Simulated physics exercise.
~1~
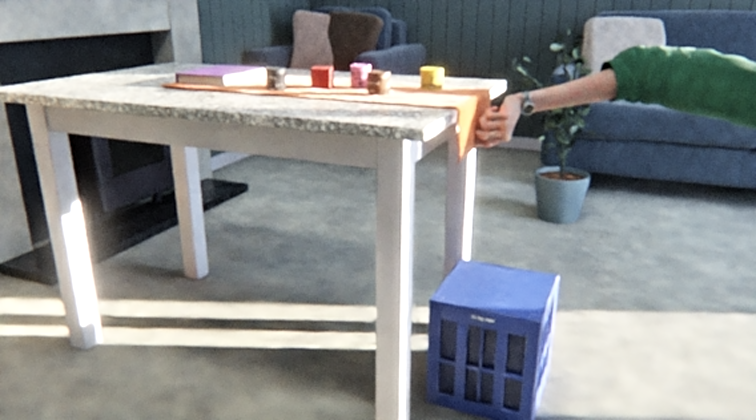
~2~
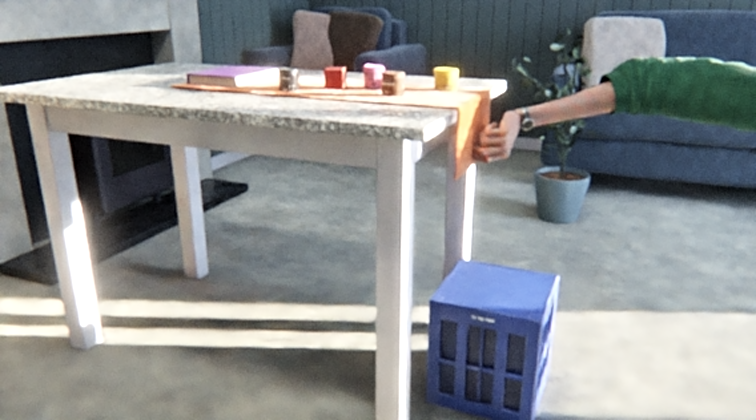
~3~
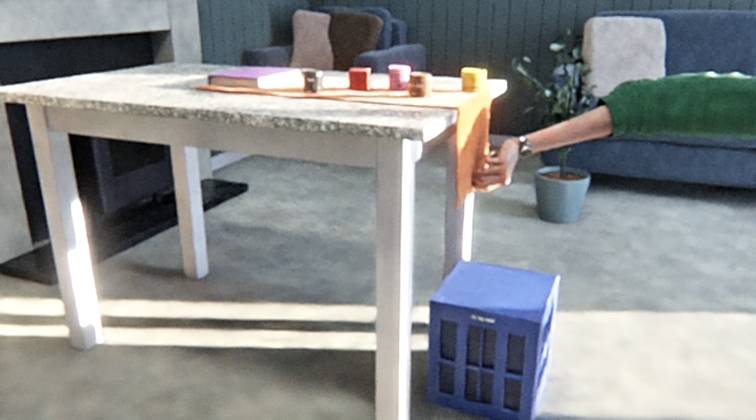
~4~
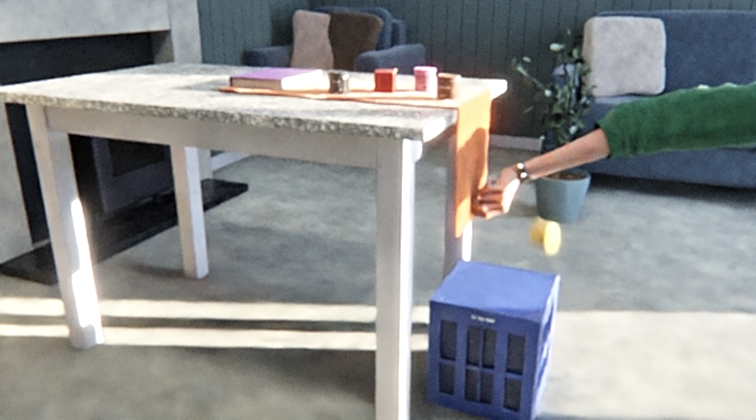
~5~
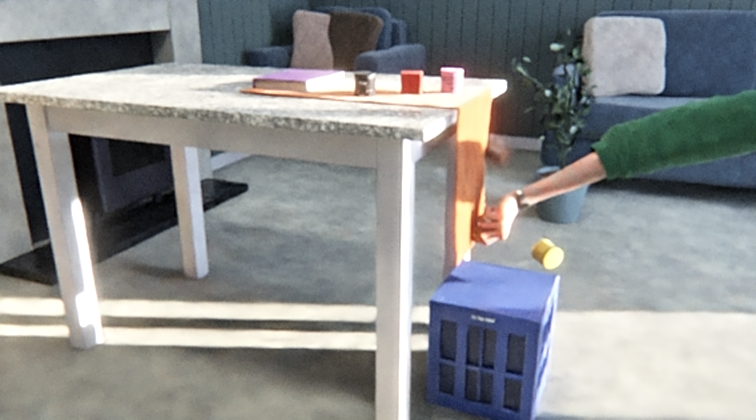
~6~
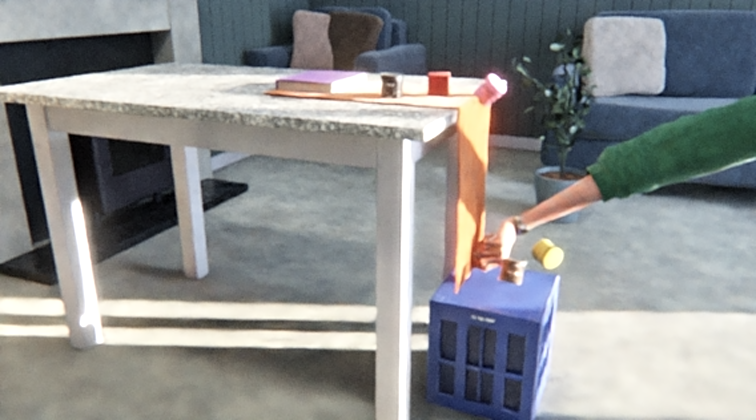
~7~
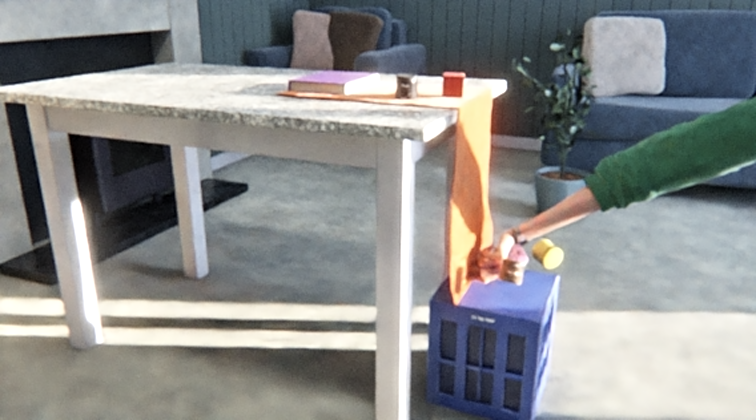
An orange scarf carrying a book and some small pots and blocks slid right as a hand drew its end down toward a blue crate; the yellow, brown and pink pots dropped off in turn, leaving the red and black ones on the table.
